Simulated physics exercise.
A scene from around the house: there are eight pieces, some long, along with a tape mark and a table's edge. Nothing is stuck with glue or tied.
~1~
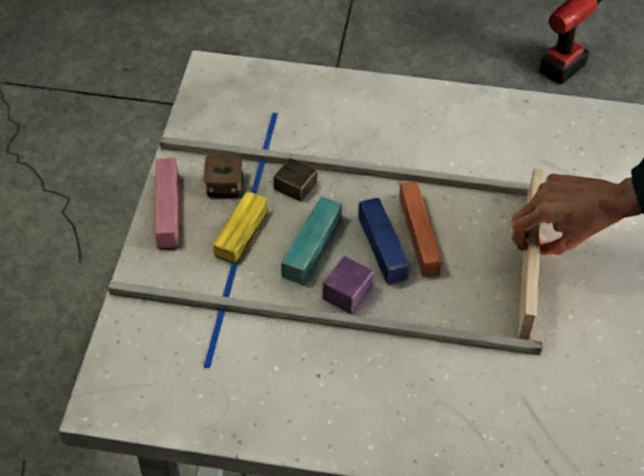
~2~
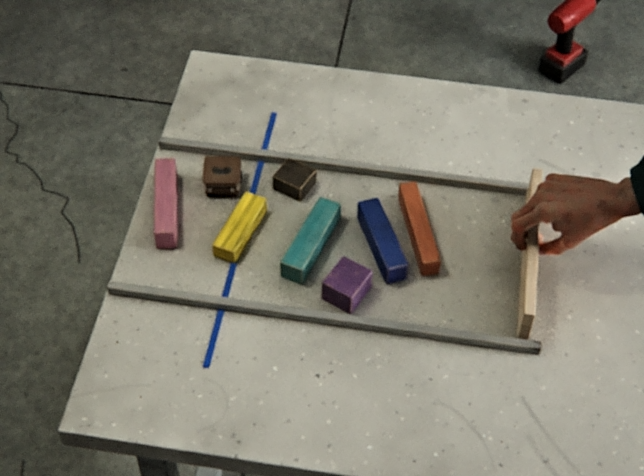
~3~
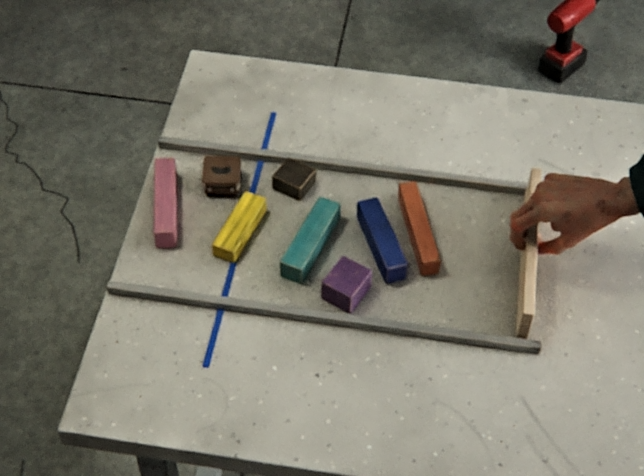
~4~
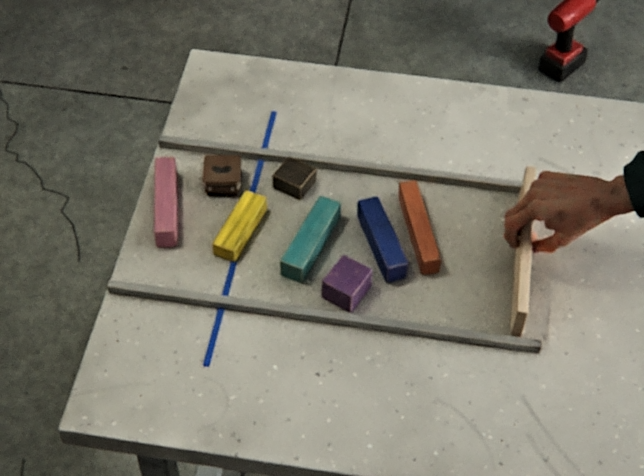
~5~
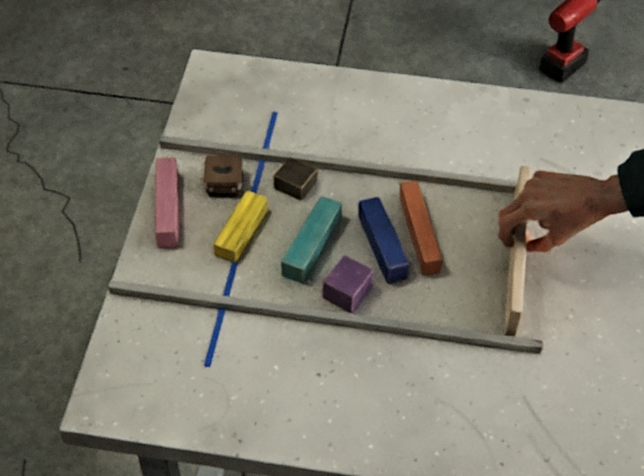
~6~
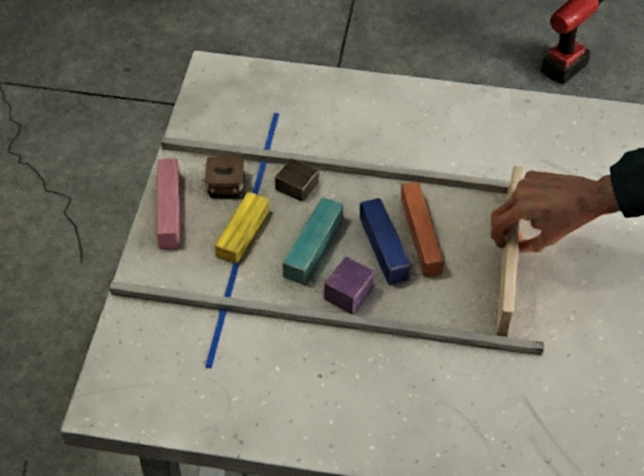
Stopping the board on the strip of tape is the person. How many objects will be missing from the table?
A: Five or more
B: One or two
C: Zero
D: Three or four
C, zero.
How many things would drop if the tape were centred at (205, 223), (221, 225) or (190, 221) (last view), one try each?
Taken one after another, the numbers are 2, 1 and 3.
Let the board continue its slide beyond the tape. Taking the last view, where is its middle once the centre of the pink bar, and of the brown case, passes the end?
The middle is at (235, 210) when it's the pink bar, and at (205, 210) when it's the brown case.
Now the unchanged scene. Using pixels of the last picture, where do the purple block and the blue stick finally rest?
Final spots - purple block (213, 275), blue stick (218, 217).
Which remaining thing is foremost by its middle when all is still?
The pink bar finishes closest.
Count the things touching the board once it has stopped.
Total: 2.
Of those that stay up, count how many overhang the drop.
That comes to 0 of them.
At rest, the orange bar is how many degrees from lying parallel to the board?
Roughly 0°.
Soon after, none off yet; pink bar at rest near (168, 203); brown case at rest near (225, 178); yellow stick at rest near (243, 227).
At rest, the number that fall off is zero.
